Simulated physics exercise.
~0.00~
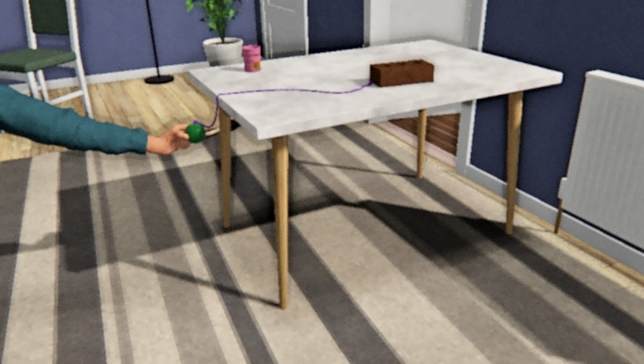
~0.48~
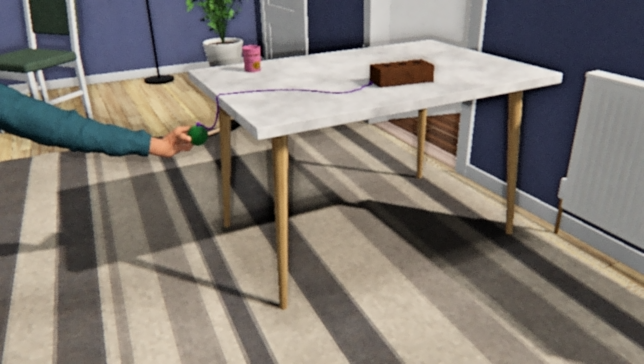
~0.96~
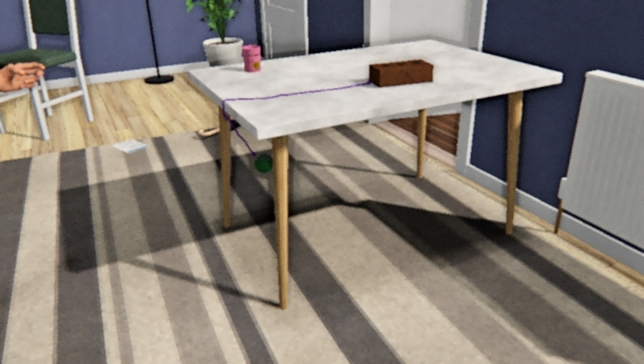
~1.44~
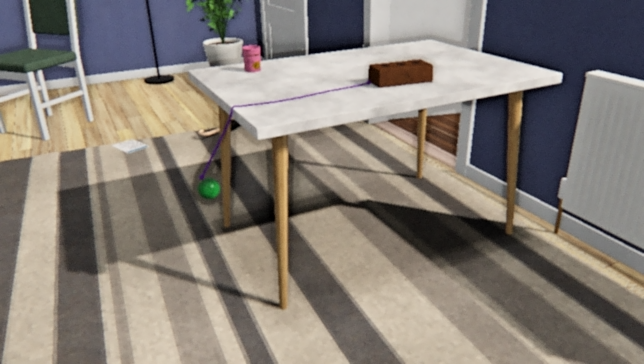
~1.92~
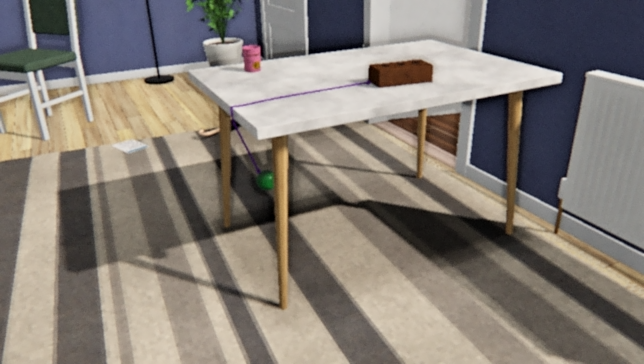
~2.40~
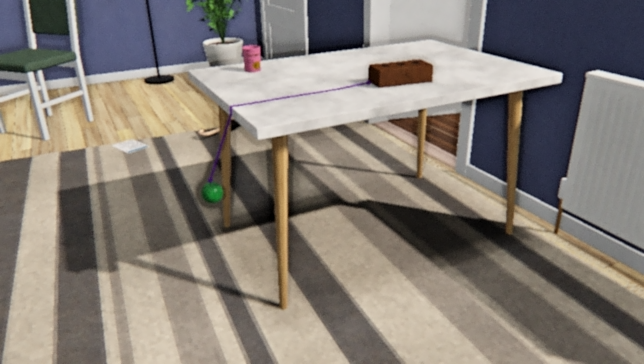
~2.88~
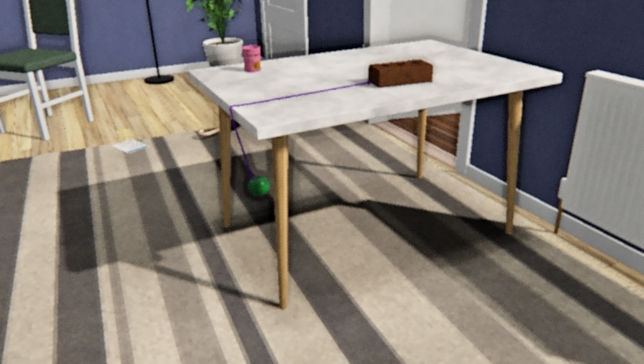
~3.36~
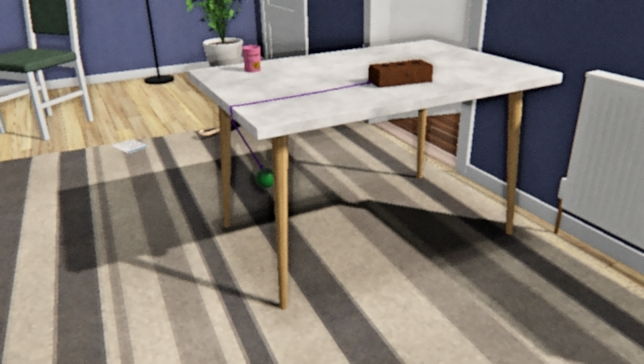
In a room with a striped rug, a hand at the left holds a green apple just off the edge of a pale table, a purple shoelace running from it across the tabletop to a brick, with a pink cup standing nearby. The hand lets go and draws back to the left, and the apple drops below the edge as the lace pulls straighter. The apple swings beneath the tabletop, left, right, left and right again. It ends hanging above the rug on the lace, while the brick and the cup stay in place on top.
